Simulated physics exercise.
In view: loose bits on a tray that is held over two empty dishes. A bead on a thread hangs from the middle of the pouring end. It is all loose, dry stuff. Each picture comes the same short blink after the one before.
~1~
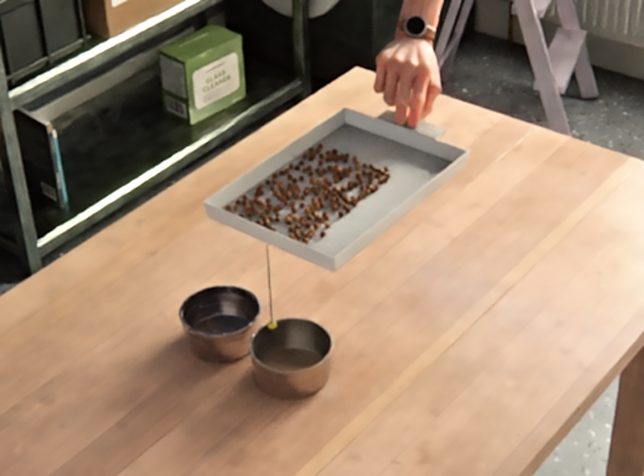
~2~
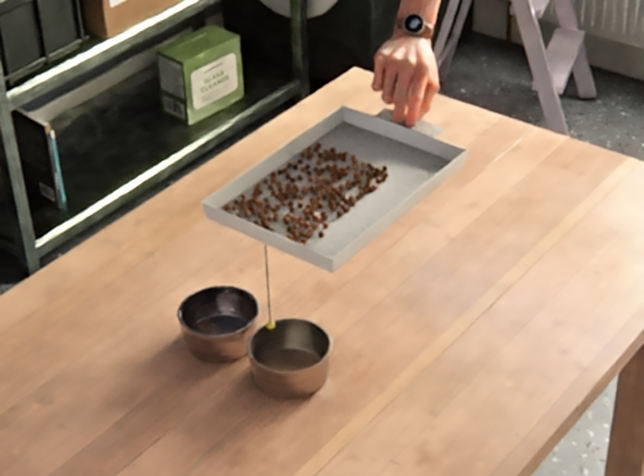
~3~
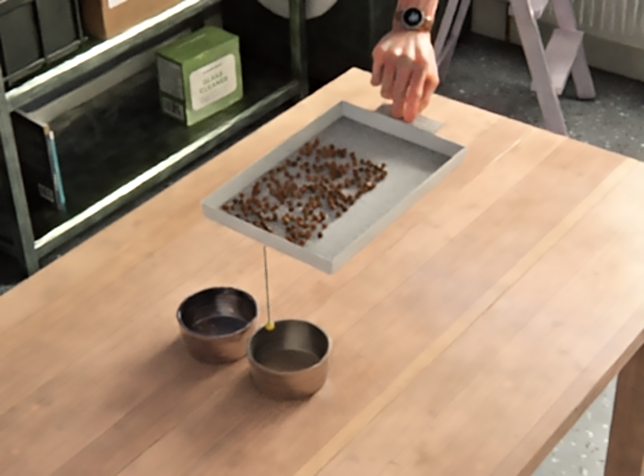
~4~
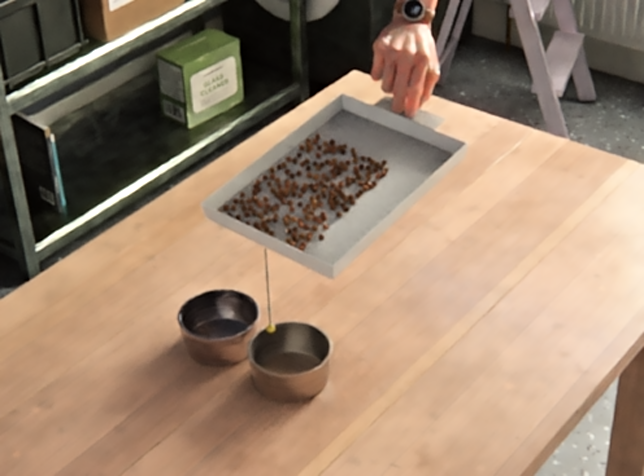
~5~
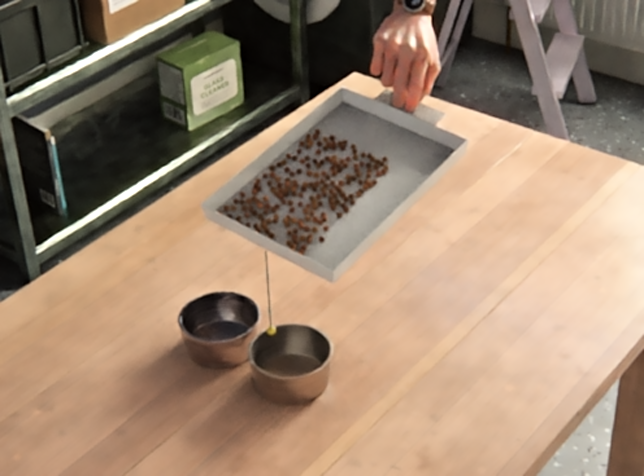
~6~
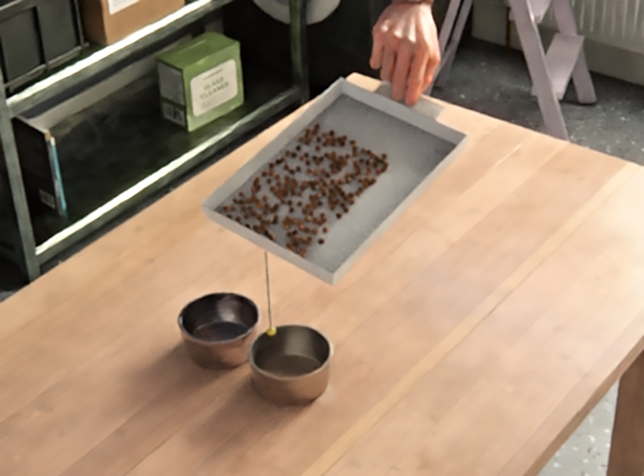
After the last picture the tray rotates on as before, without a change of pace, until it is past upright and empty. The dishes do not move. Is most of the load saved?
The two hold only the smaller part of the load.
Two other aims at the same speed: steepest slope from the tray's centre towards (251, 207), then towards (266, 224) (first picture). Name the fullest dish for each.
One: The left dish. Two: The left one.
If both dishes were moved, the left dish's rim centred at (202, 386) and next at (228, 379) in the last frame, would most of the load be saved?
First under half, then not half.
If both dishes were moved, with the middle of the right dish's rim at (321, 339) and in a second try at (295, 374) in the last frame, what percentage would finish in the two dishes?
Near 20 % and 50 %.
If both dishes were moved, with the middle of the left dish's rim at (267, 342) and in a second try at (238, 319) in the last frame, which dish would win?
In turn: The dish on the right; right.
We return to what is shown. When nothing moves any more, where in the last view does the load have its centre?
At about (347, 416).
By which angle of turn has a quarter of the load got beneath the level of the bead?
Around 95° of tilt.
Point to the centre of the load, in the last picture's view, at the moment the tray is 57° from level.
Near (315, 257).
Soon after the last picture, tray tipped steeply; all on the tray.
A little later, tray tipped right over; about a third on the tray; a stray few in the right dish; about a quarter outside both; about a third in the air.
Later still, tray tipped past a quarter turn; a small part in the right dish; nearly all outside both.
At rest, tray tipped past a quarter turn; a small part in the right dish; none in the left dish; nearly all outside both.
